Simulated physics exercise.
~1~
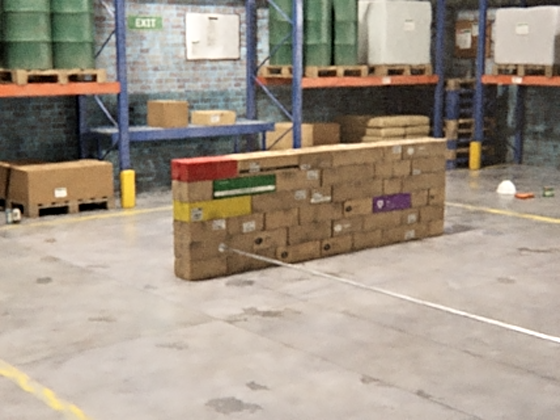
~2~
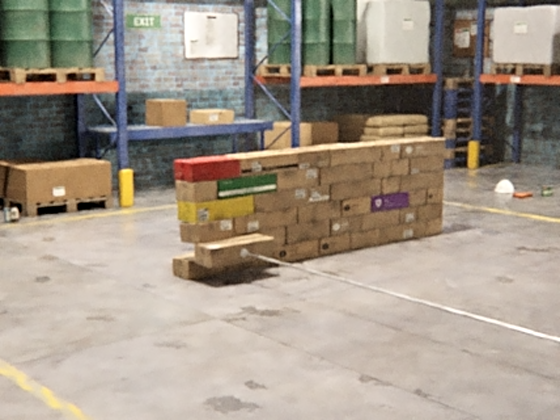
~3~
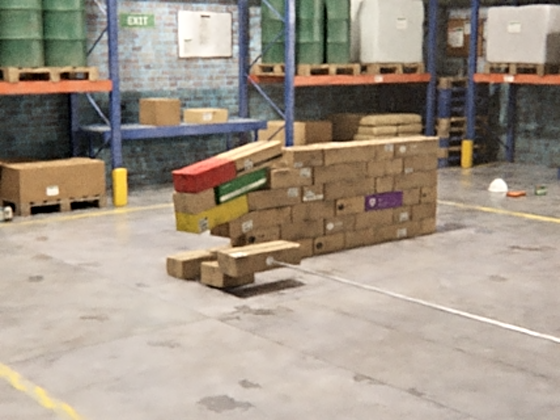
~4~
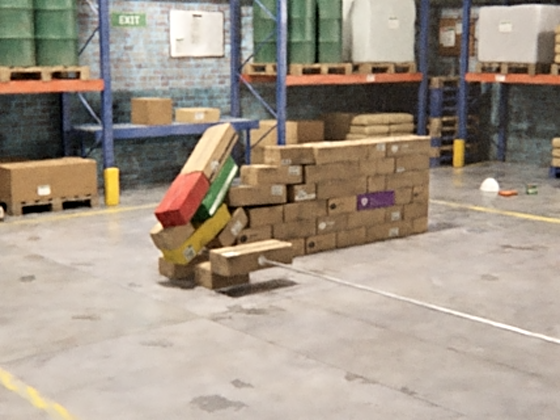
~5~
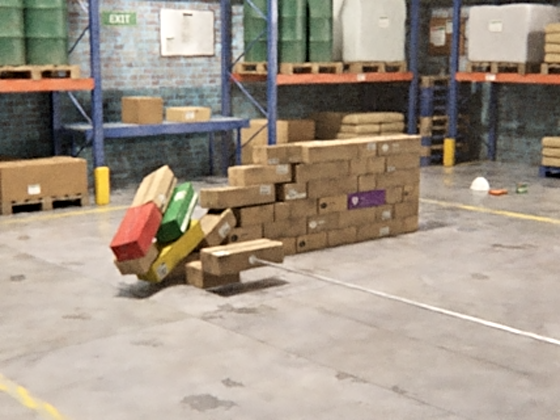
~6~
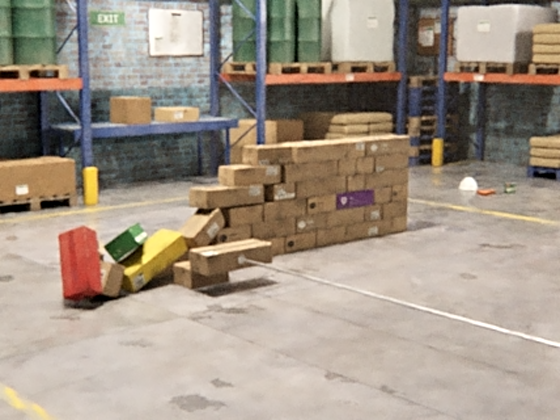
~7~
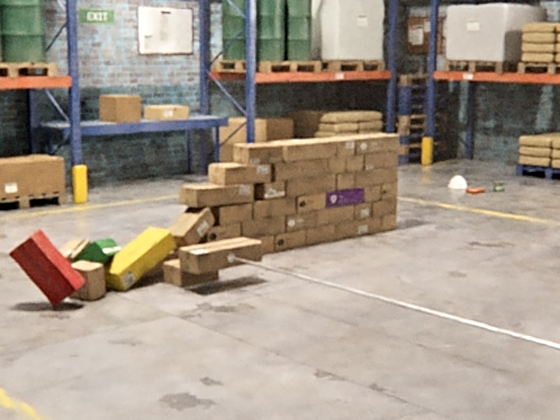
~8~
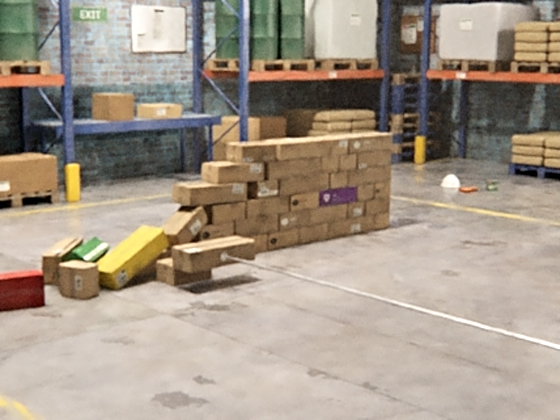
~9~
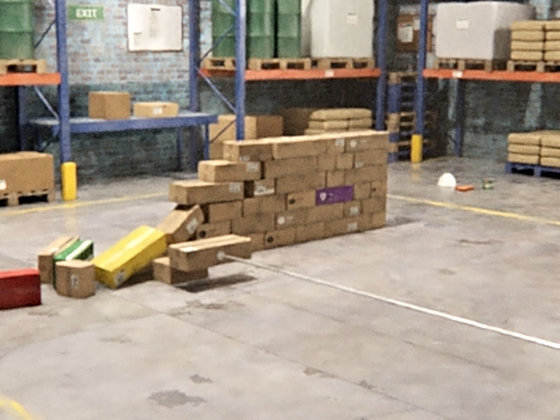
In a warehouse with loaded racks and a blue bench along the back, a low wall of brown cardboard parcels stands on the concrete floor. A thin pale rod reaching in from the right holds a parcel low at the left end, and that parcel slides out of the wall. The red, green and yellow parcels above it begin to sag, then lean and topple to the left with a few brown ones. They tumble onto the floor, the red landing farthest left. At the end the yellow lies tilted against the heap, while the rest of the wall, including the purple parcel, still stands.
